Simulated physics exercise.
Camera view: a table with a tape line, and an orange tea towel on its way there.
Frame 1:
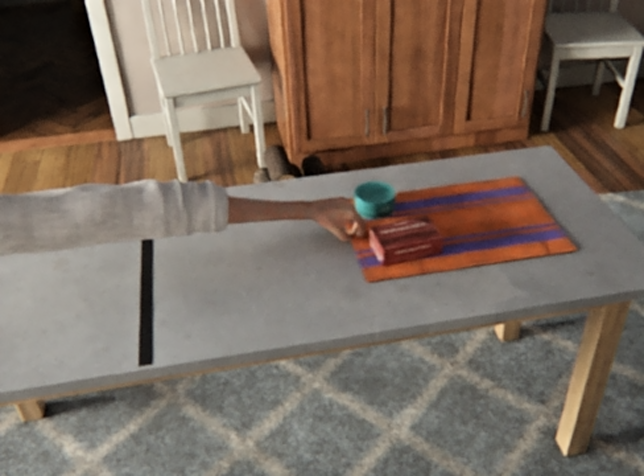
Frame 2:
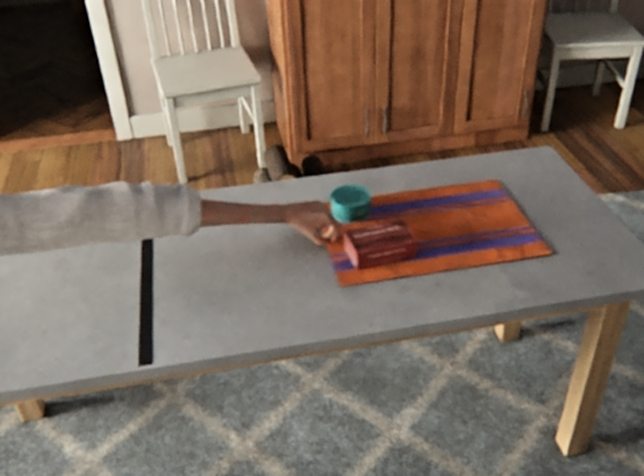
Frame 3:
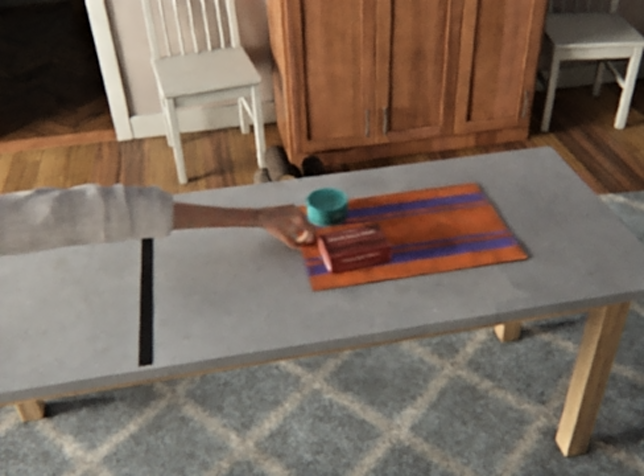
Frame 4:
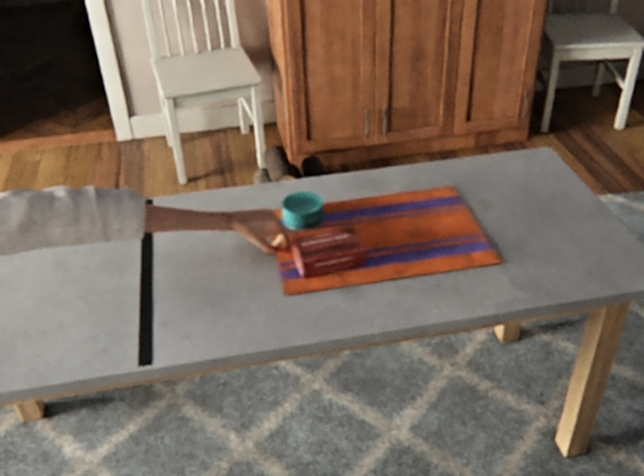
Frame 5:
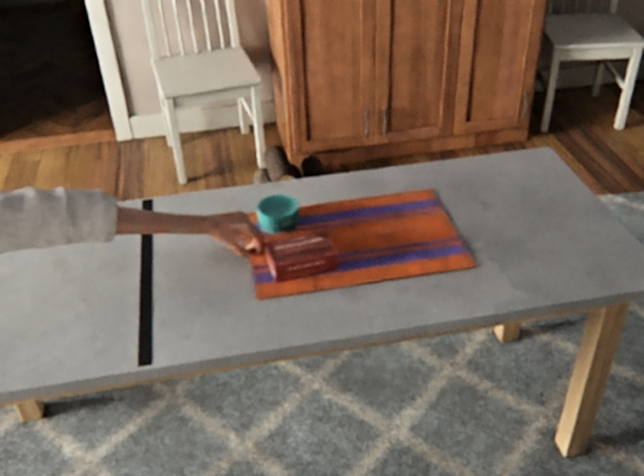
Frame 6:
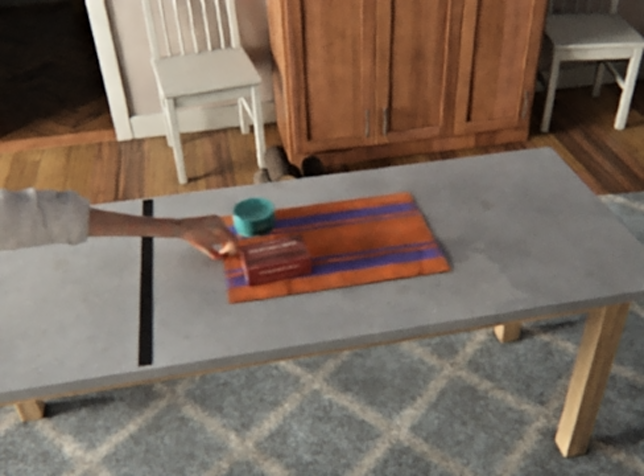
An arm in a pale grey sleeve reaches in from the left over a grey table with wooden legs, seen from above in a room with white chairs and a wooden cabinet. Its hand is at the left end of an orange cloth with purple stripes, which carries a turquoise tub and a red packet. The arm draws back leftward and cloth, tub and packet slide together toward a black tape line, while the camera stays still.
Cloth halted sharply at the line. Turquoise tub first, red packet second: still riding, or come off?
Turquoise tub - came off; red packet - came off.
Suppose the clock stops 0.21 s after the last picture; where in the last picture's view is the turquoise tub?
By then you'd find it at pixel (154, 231).
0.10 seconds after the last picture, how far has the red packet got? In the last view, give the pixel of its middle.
At that moment it is at (222, 268).
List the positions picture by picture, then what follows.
The first picture shows tea towel end (367, 282); turquoise tub (375, 192); red packet (406, 232); tape (145, 348).
The second picture shows tea towel end (340, 286), far hem (552, 254); red packet (380, 236).
The third picture shows tea towel end (313, 291); turquoise tub (327, 199).
The fourth picture shows tea towel end (286, 295), far hem (502, 263); red packet (328, 244).
The fifth picture shows tea towel end (258, 299); turquoise tub (278, 206).
The sixth picture shows tea towel end (230, 304), far hem (450, 271); turquoise tub (253, 209); red packet (275, 251); tape (145, 348).
Then, 0.10 s later than the last view, hem short of the tape; turquoise tub on the cloth near (205, 224); red packet on the cloth near (222, 268).
Then, 0.21 s later than the last view, hem at the tape; turquoise tub on the cloth near (154, 231); red packet on the cloth near (166, 275).
Finally, hem at the tape; turquoise tub ahead of the hem near (92, 240); red packet ahead of the hem near (106, 285). The turquoise tub shoots off the front and the red packet slides clear of the cloth.
